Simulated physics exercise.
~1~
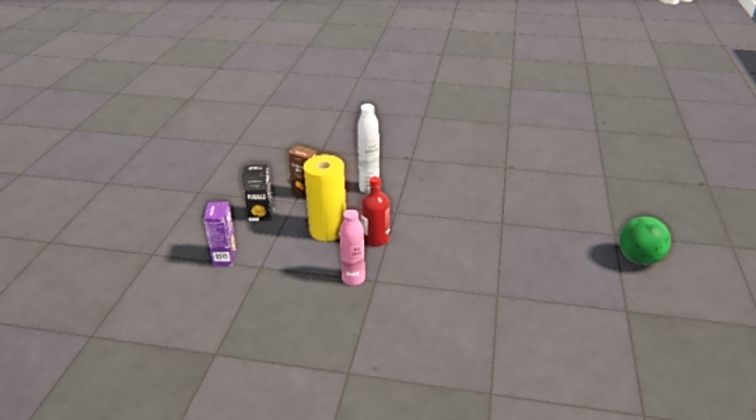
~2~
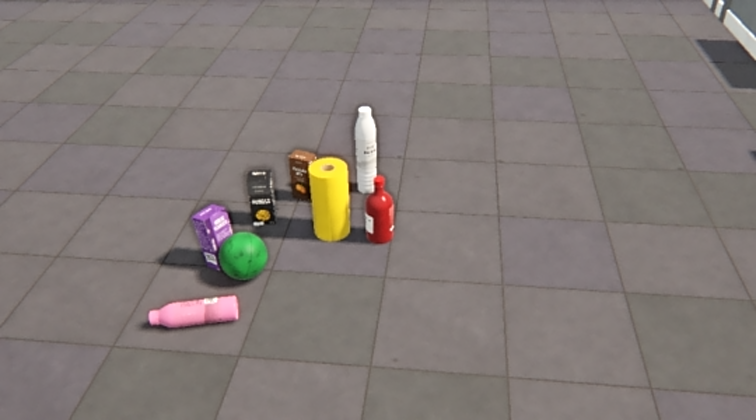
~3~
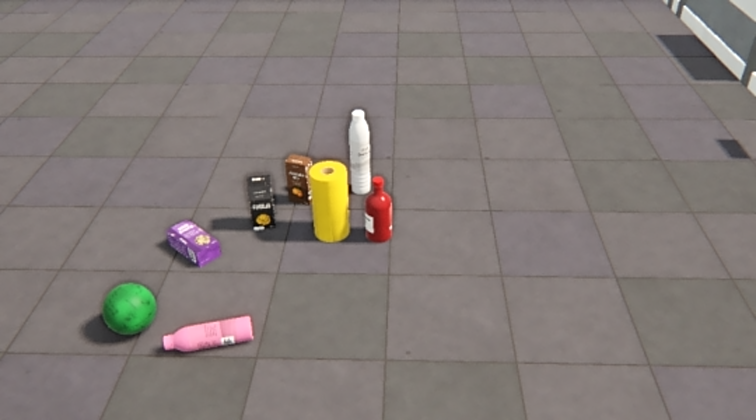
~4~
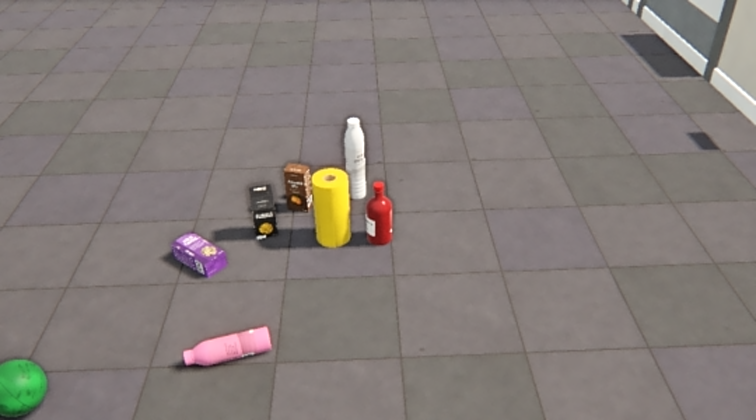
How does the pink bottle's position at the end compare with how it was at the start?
At the start the pink bottle stands upright near the other items, but by the end it is lying on its side on the floor.
